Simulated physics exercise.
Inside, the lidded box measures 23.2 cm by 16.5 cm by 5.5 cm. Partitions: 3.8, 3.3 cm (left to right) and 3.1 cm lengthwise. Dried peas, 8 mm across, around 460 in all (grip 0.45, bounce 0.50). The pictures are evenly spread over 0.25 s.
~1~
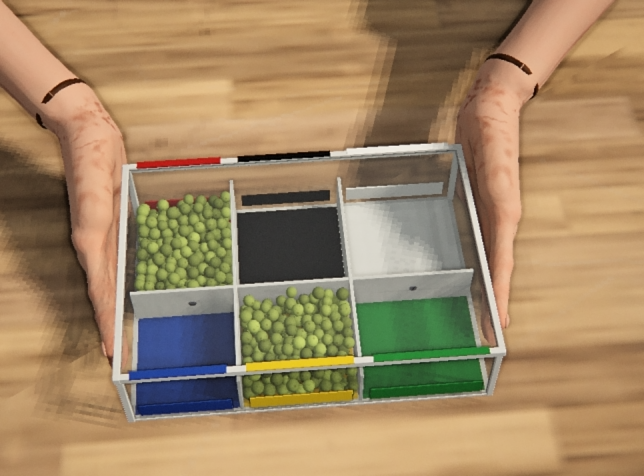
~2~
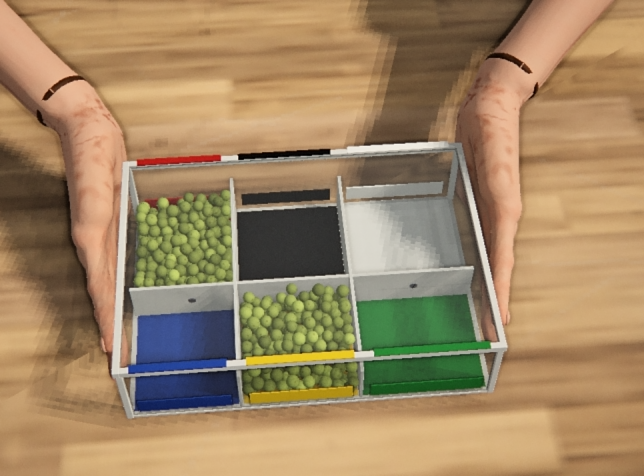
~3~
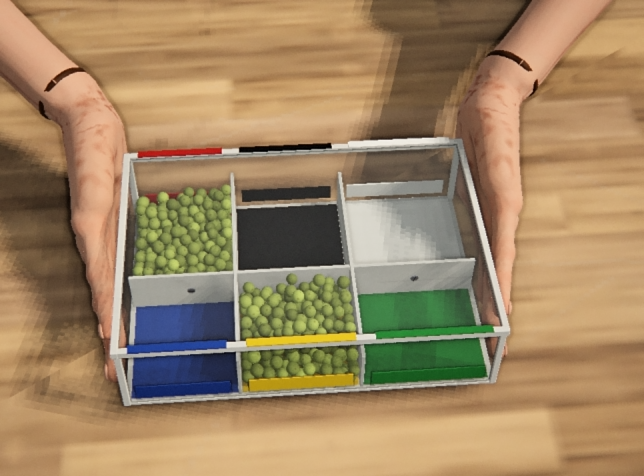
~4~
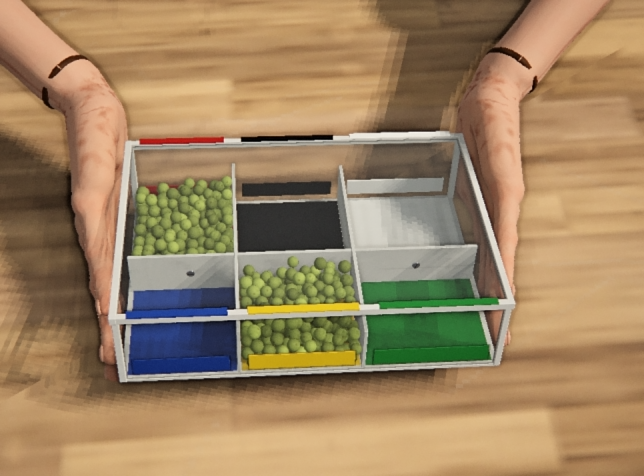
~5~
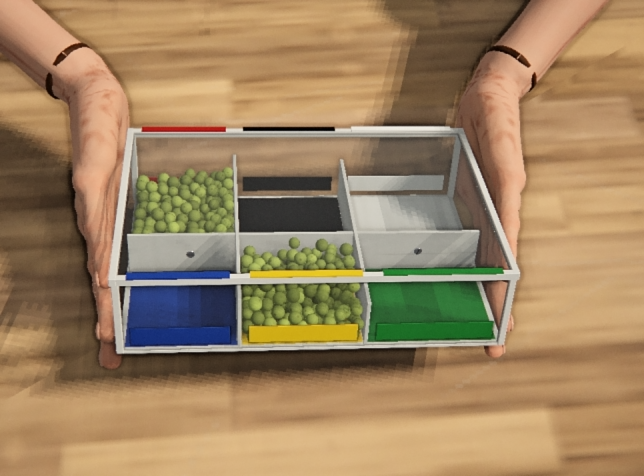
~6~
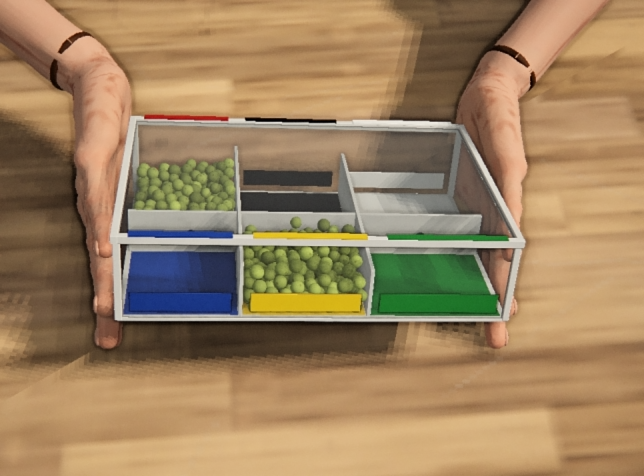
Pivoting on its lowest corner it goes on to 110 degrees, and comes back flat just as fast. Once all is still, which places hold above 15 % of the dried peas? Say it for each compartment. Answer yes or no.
Red compartment: Yes; blue compartment: No; green compartment: No; yellow compartment: No; white compartment: Yes; black compartment: Yes.
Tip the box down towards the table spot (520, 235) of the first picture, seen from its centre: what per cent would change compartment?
Some 60 per cent.
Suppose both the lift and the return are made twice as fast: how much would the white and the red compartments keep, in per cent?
In that case white 25; red 50.
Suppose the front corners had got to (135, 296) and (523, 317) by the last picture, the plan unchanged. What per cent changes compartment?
Then about 65 per cent.
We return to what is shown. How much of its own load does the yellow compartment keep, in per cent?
About 0 per cent.
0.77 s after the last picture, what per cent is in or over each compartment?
Red 55; blue 0; green 0; yellow 10; white 15; black 20.
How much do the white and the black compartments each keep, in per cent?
White 25, black 20.
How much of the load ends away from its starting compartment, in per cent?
Roughly 50 per cent.
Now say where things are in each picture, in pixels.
In the first picture, box tilt 0 degrees, front corners at (120, 376) and (498, 349); red 55 %, yellow 45 %.
In the second picture, box tilt 1 degrees, front corners at (119, 370) and (499, 344).
In the third picture, box tilt 5 degrees, front corners at (118, 351) and (502, 329), lowest corner right back.
In the fourth picture, box tilt 11 degrees, front corners at (116, 317) and (507, 302), lowest corner right back.
In the fifth picture, box tilt 18 degrees, front corners at (116, 279) and (512, 273), lowest corner right back.
In the sixth picture, box tilt 24 degrees, front corners at (118, 237) and (517, 242), lowest corner right back; red 55 %, yellow 45 %.
Then, 0.77 s after the last picture, tilt 109 degrees; red 55 %, yellow 10 %, white 15 %, black 20 %.
Then, 1.28 s after the last picture, tilt 47 degrees; red 50 %, white 25 %, black 20 %.
Then, 1.86 s after the last picture, tilt 0 degrees; red 50 %, white 25 %, black 20 %.
In the end, red 50 %, blue 0 %, green 0 %, yellow 0 %, white 25 %, black 20 %.
